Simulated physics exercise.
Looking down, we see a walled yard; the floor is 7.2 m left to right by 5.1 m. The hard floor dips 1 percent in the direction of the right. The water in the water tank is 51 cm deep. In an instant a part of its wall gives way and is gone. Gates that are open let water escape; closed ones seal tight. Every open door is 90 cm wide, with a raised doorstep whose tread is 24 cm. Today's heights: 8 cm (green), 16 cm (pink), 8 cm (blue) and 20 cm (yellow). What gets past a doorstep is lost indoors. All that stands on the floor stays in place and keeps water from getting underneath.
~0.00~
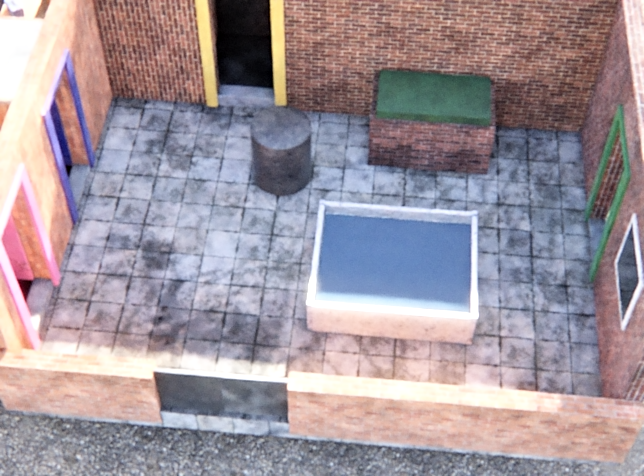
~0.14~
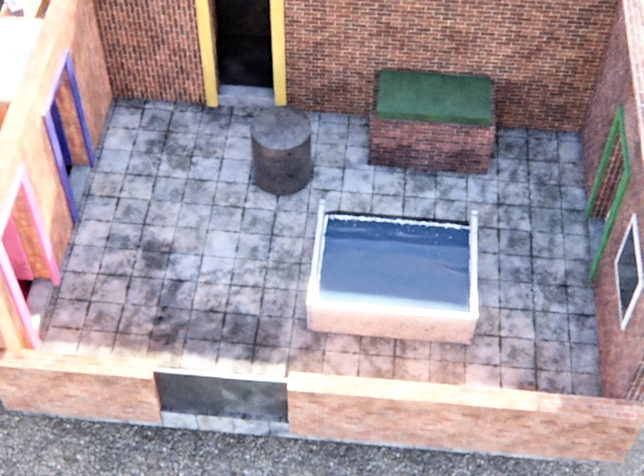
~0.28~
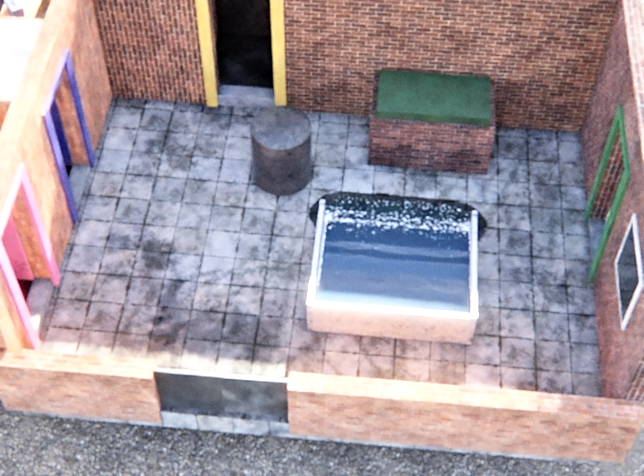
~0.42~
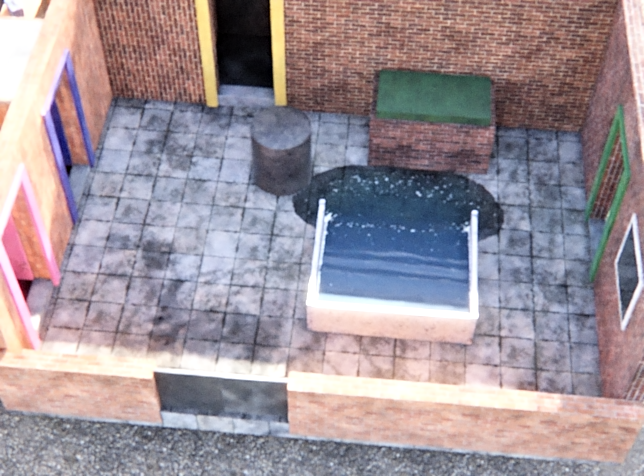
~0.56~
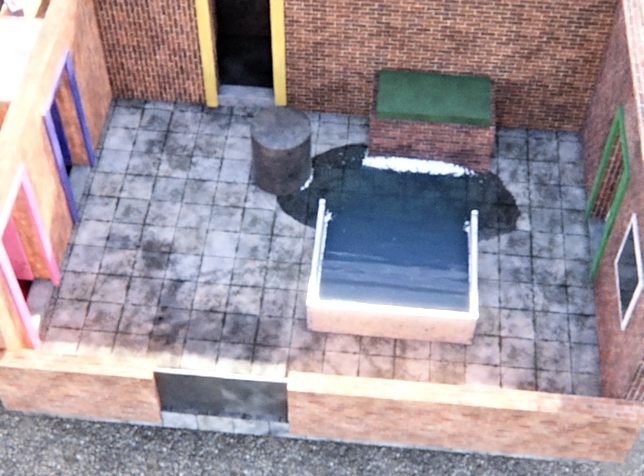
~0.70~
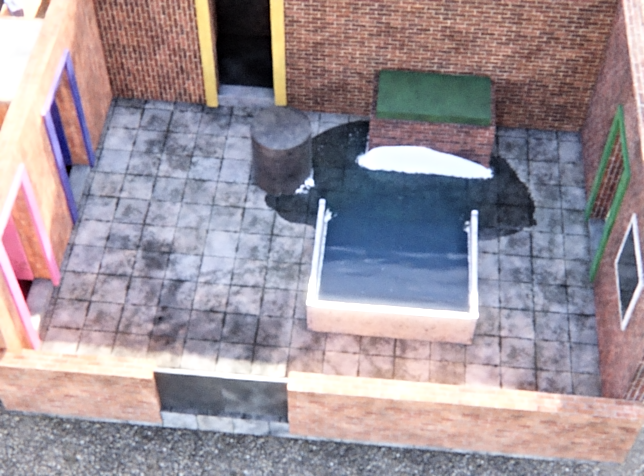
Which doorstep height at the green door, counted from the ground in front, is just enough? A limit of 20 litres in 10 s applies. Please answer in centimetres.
A height of roughly 12 cm is just enough.
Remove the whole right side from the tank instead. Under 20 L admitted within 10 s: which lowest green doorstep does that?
A minimum of about 23 cm.
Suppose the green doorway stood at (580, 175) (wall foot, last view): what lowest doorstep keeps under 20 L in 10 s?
Around 17 cm would do it.
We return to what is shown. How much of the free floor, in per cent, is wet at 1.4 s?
Around 20 per cent of the floor.
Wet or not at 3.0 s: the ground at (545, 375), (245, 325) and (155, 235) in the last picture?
In the order asked: Untouched, untouched, untouched.
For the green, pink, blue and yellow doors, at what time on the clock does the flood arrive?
Green = 2.0 s, pink = 4.5 s, blue = 3.2 s, yellow = 1.6 s.
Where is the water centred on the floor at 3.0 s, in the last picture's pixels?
The centre of all the water is around (390, 197).
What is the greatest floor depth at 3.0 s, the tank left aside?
Max depth: Near 23 cm.
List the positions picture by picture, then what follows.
The first picture shows still water, 51 cm deep, in the water tank at (395, 261); the green door at (606, 200) is dry.
In the second picture, the front is at a hidden place, 0.3 m from the gap on the far side; 0.5 m2 of floor is wet, 51 cm left at the back.
In the third picture, water pours out on the far side and has run 0.6 m, to (336, 197); about 10 cm deep outside, 51 cm at the back.
In the fourth picture, water pours out on the far side and has run 1.2 m, to (351, 170); about 8 cm deep outside, 50 cm at the back.
In the fifth picture, the gap is on the far side, the front 1.6 m out at (350, 149); the back of the water tank holds 44 cm.
In the sixth picture, the gap is on the far side, the front 2.1 m out at (356, 126); the back of the water tank holds 43 cm; 1.3 m in a straight line remain to the green door at (606, 200).
After 1.4 s water covers 20 % of the floor, deepest (37 cm) near (401, 174); it has not reached the green door.
After 3.0 s water covers 45 % of the floor, deepest (23 cm) near (487, 128); 15 cm at the green door, 14 litres in over its 8 cm doorstep.
After 10.0 s water covers 95 % of the floor, deepest (11 cm) near (371, 413); 7 cm at the green door, 77 litres in over its 8 cm doorstep.
At the green door as built, the water arrived by 2.1 s and peaked near 15 cm at 2.8 s.
Run again over the same 10 s with other heights there, 50 litres in over 9.5 cm, 14 litres over 13 cm. The limit of 20 litres is kept from about 12 cm up.
